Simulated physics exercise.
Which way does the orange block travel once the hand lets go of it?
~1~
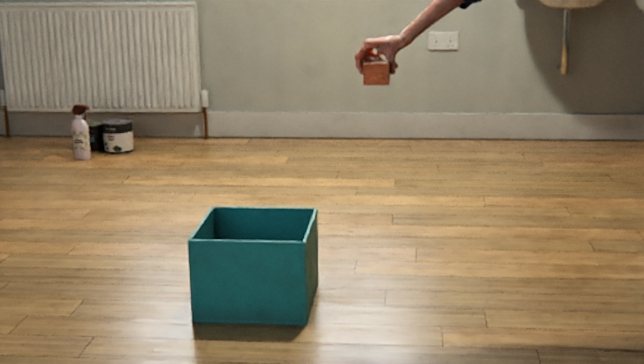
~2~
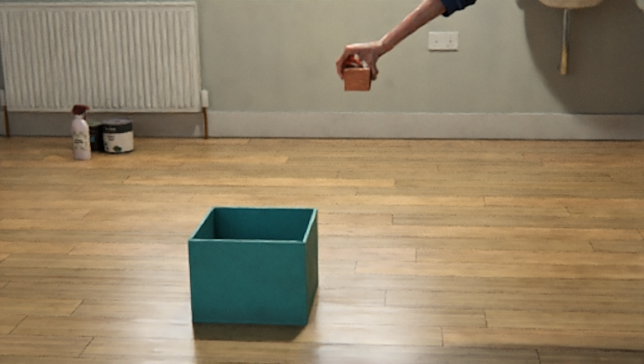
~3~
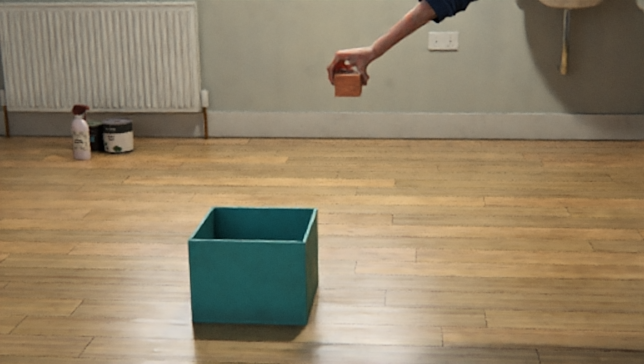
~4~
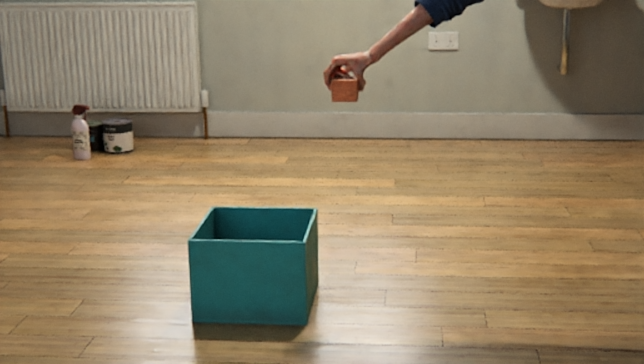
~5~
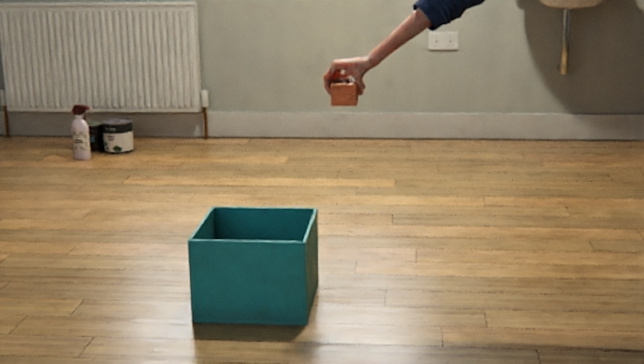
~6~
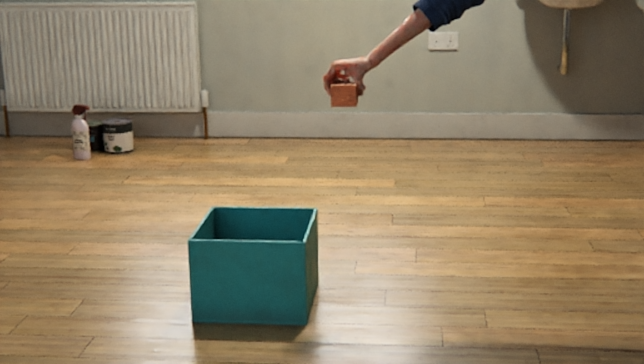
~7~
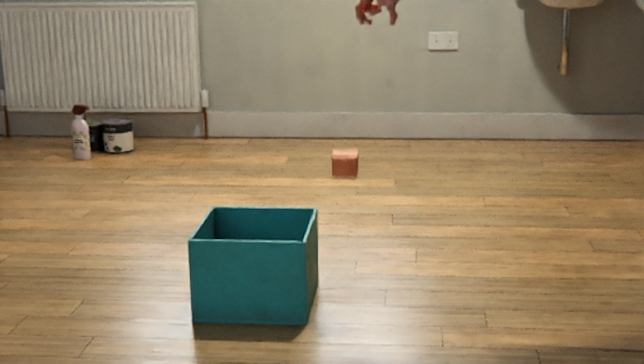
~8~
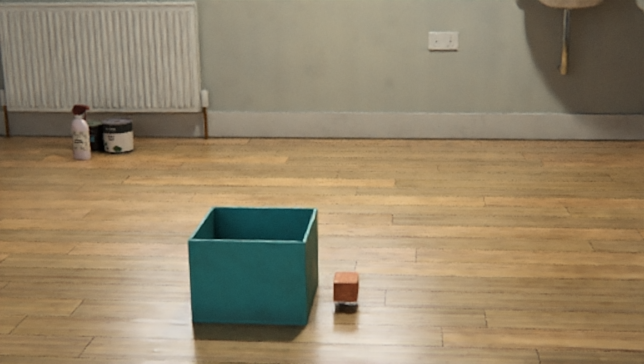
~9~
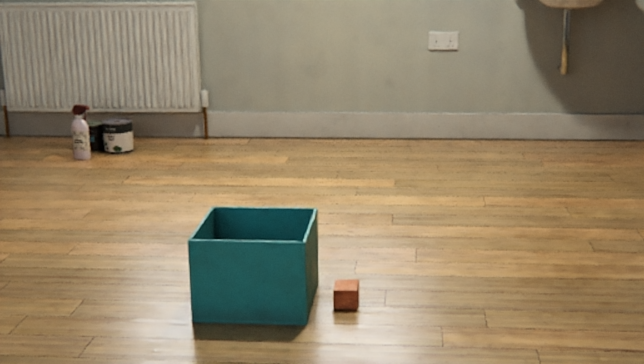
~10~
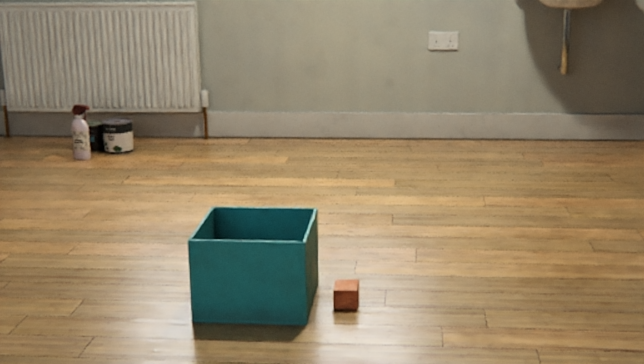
It travels downward, dropping to the floor beside the teal box.
The clip opens on a wooden floor where an open teal box stands, while a hand reaching in from the upper right holds a small orange block in the air. The hand carries the block left and slightly down, then holds it nearly still, above and to the right of the box. The fingers let go, and the hand draws back up out of view as the block drops. It falls past the right side of the box without going in. The block comes to rest on the floor just beside the box, which never moves.
